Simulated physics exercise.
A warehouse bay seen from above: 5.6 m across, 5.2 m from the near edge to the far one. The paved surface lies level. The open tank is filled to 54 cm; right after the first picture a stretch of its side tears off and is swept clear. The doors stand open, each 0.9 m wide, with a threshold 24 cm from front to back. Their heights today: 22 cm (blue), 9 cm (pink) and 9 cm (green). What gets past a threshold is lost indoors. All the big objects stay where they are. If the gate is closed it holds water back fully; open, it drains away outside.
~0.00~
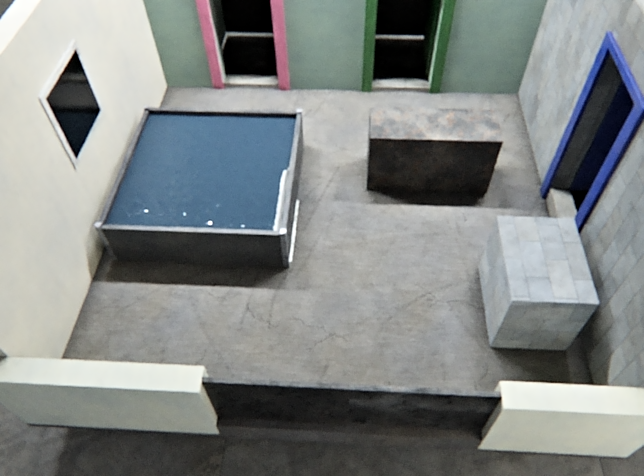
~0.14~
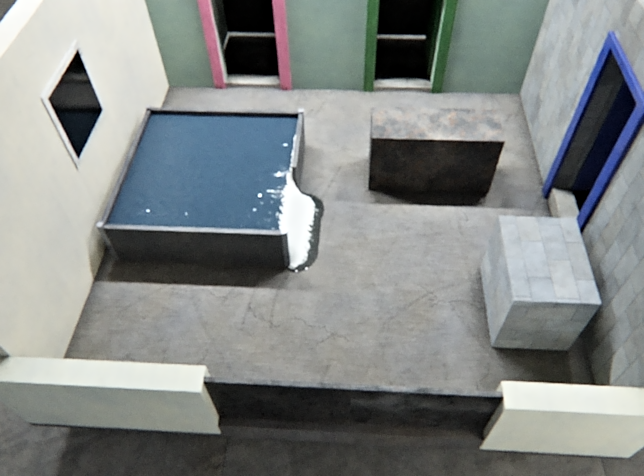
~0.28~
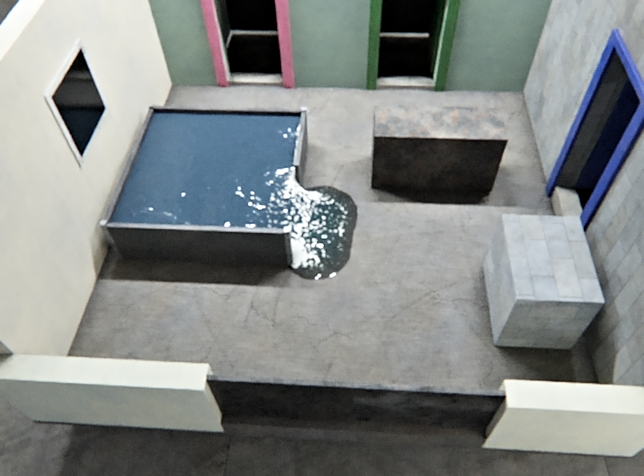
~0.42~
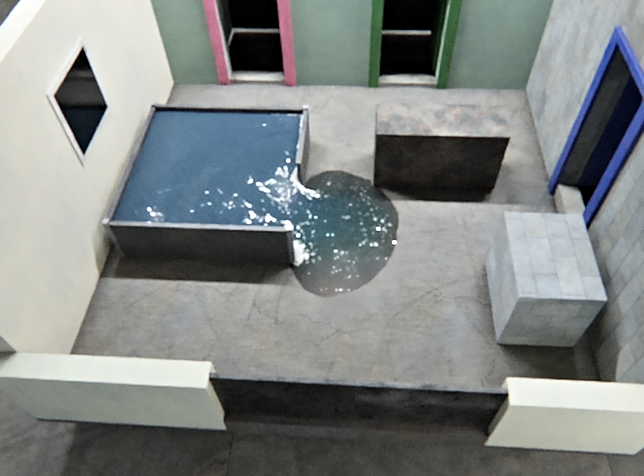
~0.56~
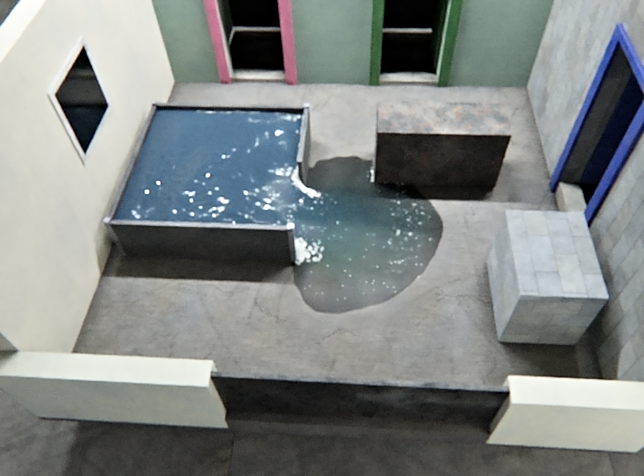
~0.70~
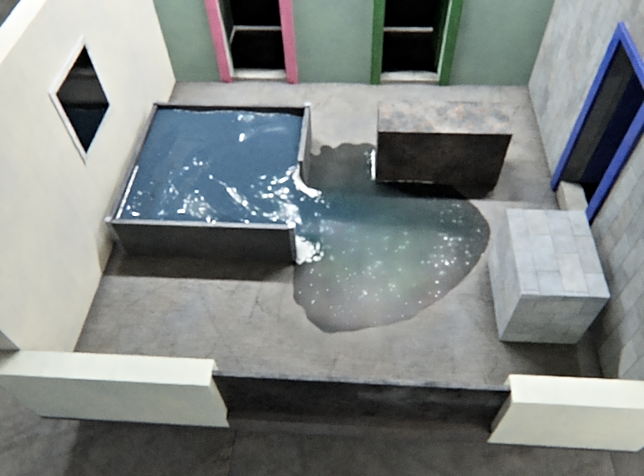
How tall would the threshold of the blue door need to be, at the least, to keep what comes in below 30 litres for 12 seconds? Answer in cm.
Close to 22.5 cm is just enough.
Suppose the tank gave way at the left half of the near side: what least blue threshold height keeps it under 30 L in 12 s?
Some 10.0 cm.
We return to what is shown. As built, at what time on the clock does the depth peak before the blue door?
Around 2.6 s.
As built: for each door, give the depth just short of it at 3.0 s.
Depths in cm: Blue 27, pink 0, green 2.
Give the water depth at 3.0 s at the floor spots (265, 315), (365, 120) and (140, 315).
Roughly 0, 1 and 0 cm, in turn.
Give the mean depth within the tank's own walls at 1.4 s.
About 40 cm.
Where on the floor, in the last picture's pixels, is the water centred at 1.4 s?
Near (273, 204).
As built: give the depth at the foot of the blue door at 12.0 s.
Roughly 8.5 cm deep.
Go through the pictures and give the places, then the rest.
Still water, 54 cm deep, in the open tank at (209, 169); the blue door at (580, 168) is dry, in the first frame.
The front is at (317, 213), 0.3 m from the gap at (290, 222); 0.3 m2 of floor is wet, 54 cm left at the back, in the second frame.
Water pours out at (292, 221) and has run 0.7 m, to (347, 237); about 9 cm deep outside, 54 cm at the back, in the third frame.
Water pours out at (295, 220) and has run 1.2 m, to (392, 222); about 7 cm deep outside, 54 cm at the back, in the fourth frame.
The front is at (432, 237), 1.7 m from the gap at (296, 218); 2.7 m2 of floor is wet, 54 cm left at the back, in the fifth frame.
Water pours out at (297, 216) and has run 2.3 m, to (482, 233); about 4 cm deep outside, 52 cm at the back; 1.0 m in a straight line remain to the blue door at (591, 160), in the sixth frame.
After 1.4 s water covers 30 % of the floor, deepest (32 cm) near (303, 231); 18 cm at the blue door, 0 litres in over its 22 cm threshold.
After 3.0 s water covers 50 % of the floor, deepest (30 cm) near (614, 416); 27 cm at the blue door, 21 litres in over its 22 cm threshold.
After 12.0 s water covers 95 % of the floor, deepest (12 cm) near (74, 354); 8 cm at the blue door, 32 litres in over its 22 cm threshold.
At the blue door as built, the water arrived by 1.1 s and peaked near 27 cm at 2.6 s.
With a threshold of 18.5 cm, 75 litres would have come in within the 12 s; with 24.5 cm, 14 litres. So under 30 litres takes about 22.5 cm.
